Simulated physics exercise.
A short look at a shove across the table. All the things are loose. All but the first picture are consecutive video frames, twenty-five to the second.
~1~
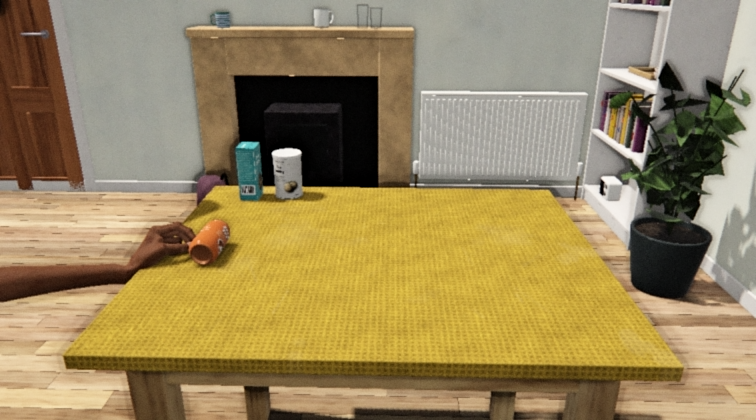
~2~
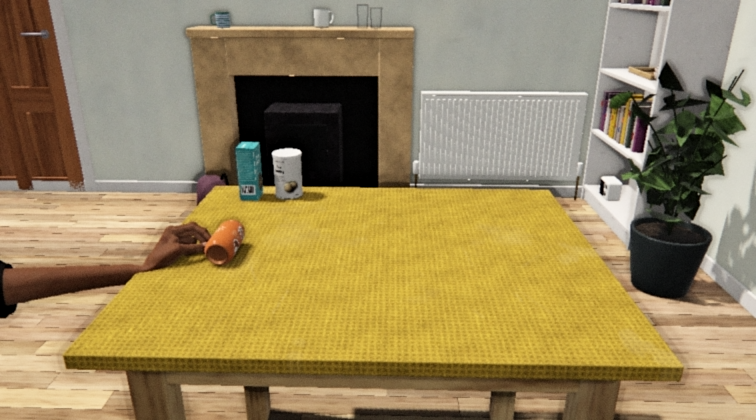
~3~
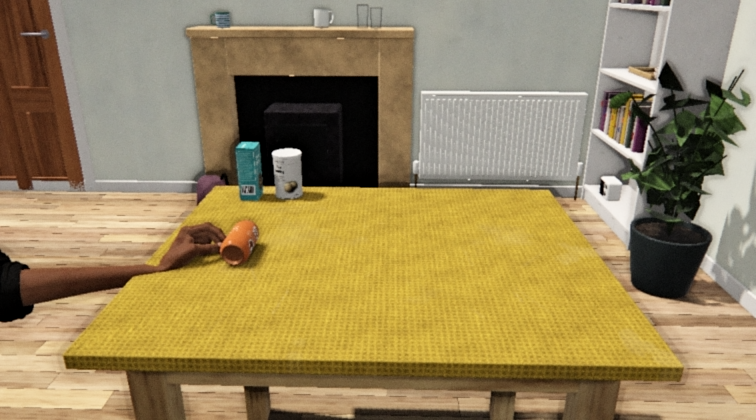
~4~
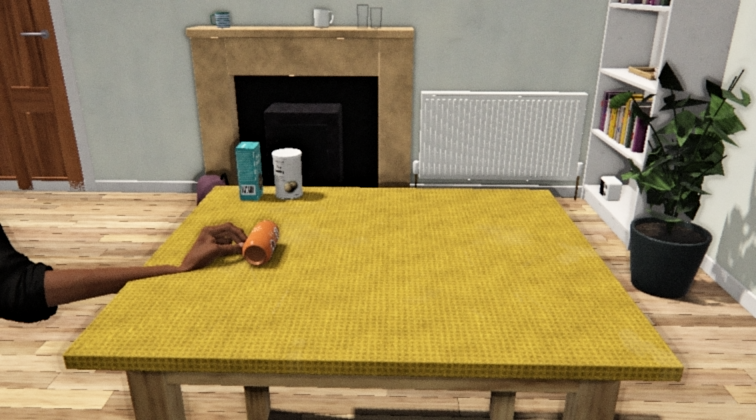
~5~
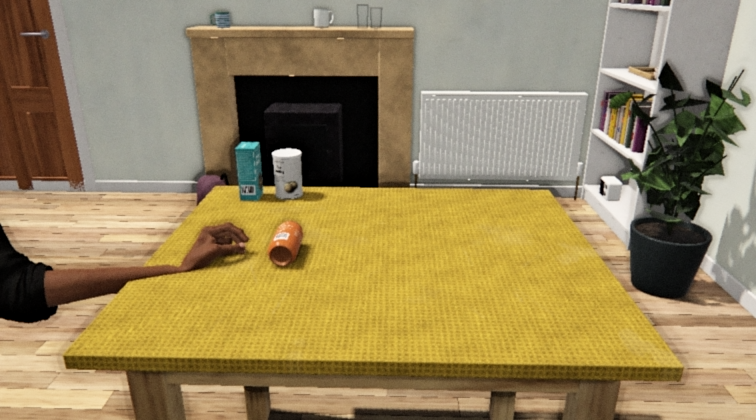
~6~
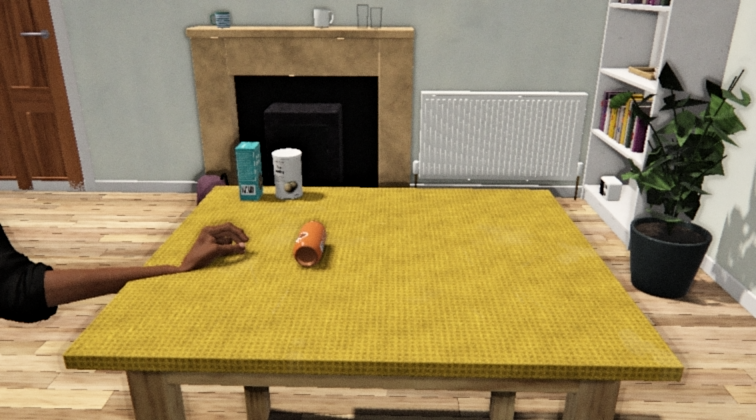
The clip opens with a hand touching an orange can lying on its side at the left of a yellow-topped table, a teal carton and a white container standing behind. The hand pushes the can rightward, then stays back, fingers curled, while the can rolls farther right, away from it.
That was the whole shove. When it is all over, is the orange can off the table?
The orange can falls off the table.
Then, 0.40 s later than the last frame, orange can moved well along near (542, 246).
Then, 0.80 s later than the last frame, orange can now off the table.
When it is over, off the table, orange can.
